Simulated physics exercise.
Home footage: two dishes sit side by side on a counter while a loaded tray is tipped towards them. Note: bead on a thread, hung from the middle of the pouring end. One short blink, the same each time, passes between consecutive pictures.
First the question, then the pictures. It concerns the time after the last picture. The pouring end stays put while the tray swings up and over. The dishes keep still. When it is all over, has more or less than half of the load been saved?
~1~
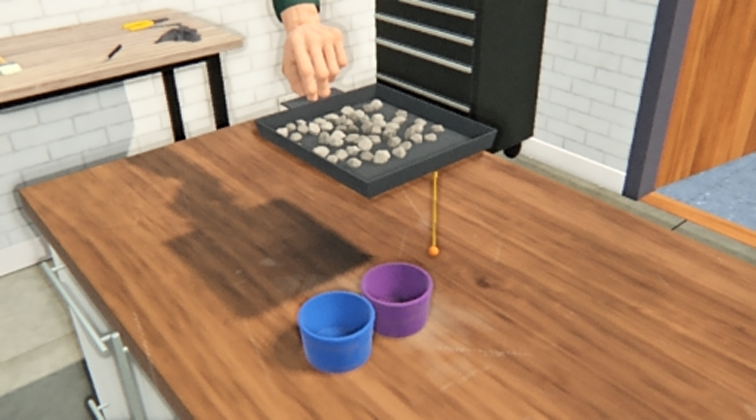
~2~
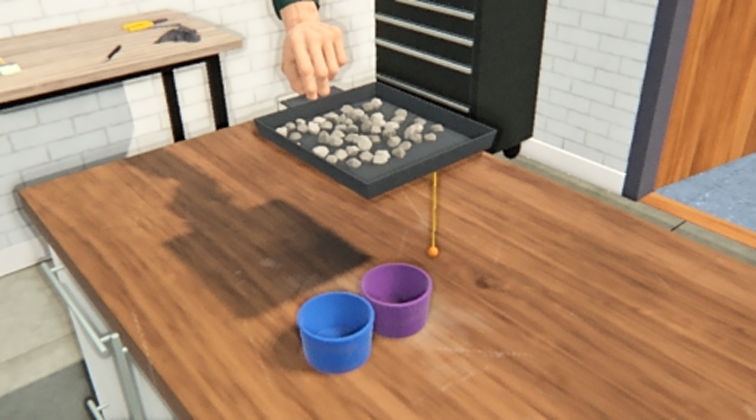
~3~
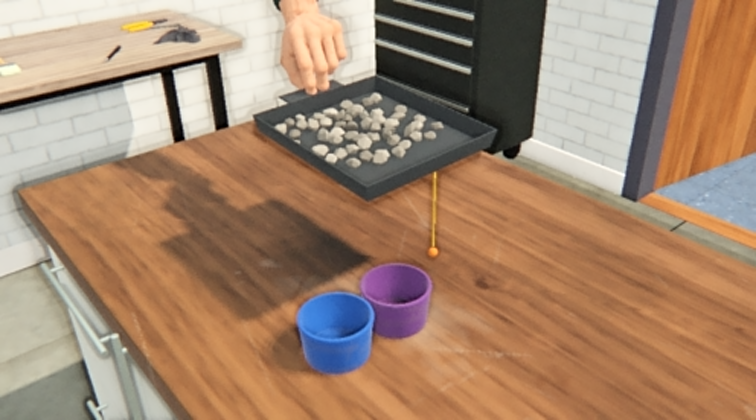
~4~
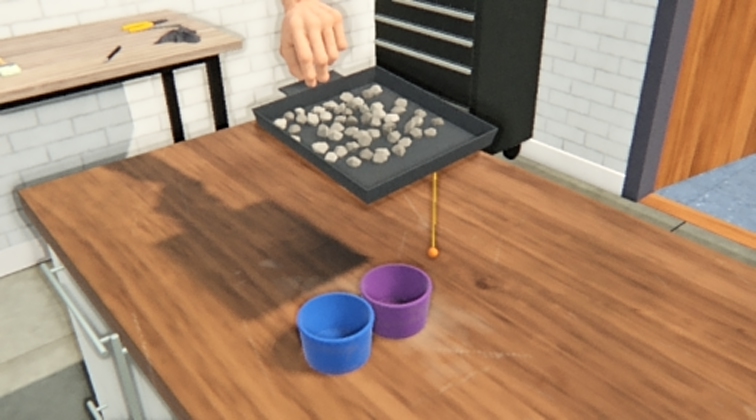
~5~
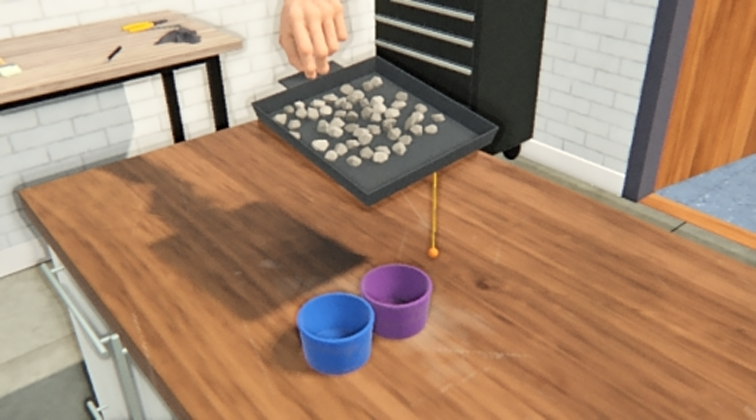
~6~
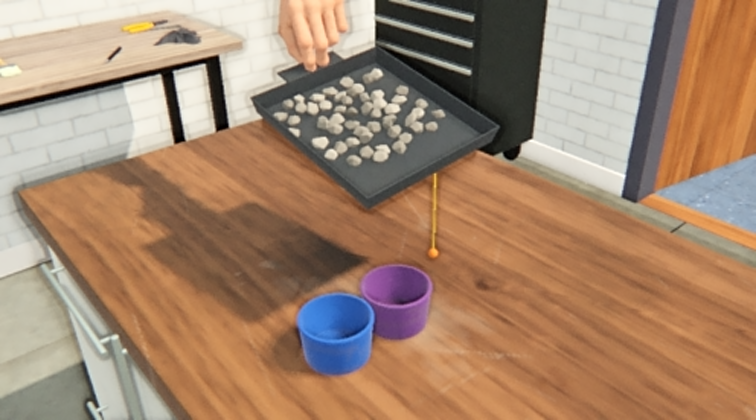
Most of what falls will go into the dishes.
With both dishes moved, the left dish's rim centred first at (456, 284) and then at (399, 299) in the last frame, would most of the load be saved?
Placing 1: A minority of it. Placing 2: A majority of it.
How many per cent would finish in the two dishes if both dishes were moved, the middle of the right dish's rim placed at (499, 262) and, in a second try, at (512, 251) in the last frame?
Trial 1: 10 percent; trial 2: 0 percent.
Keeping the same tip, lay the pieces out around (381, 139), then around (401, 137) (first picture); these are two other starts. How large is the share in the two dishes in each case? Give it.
Estimate: 70 % first, 70 % second.
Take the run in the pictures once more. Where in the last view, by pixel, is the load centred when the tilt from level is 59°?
The middle of the pieces lands at roughly (382, 172).
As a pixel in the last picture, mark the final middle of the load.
Near (390, 319), more or less.
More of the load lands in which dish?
That would be the right of the two, then.
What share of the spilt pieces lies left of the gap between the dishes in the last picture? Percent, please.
Near 20 in a hundred.
Soon after the last picture, tray tipped steeply; nearly all on the tray; a stray few in the air.
A little later, tray tipped right over; about half on the tray; a small part in the left dish; a small part in the right dish; a small part outside both; a small part in the air.
Later still, tray tipped past a quarter turn; about a quarter in the left dish; about two thirds in the right dish; about a quarter outside both.
At rest, tray tipped past a quarter turn; about a quarter in the left dish; about two thirds in the right dish; about a quarter outside both.
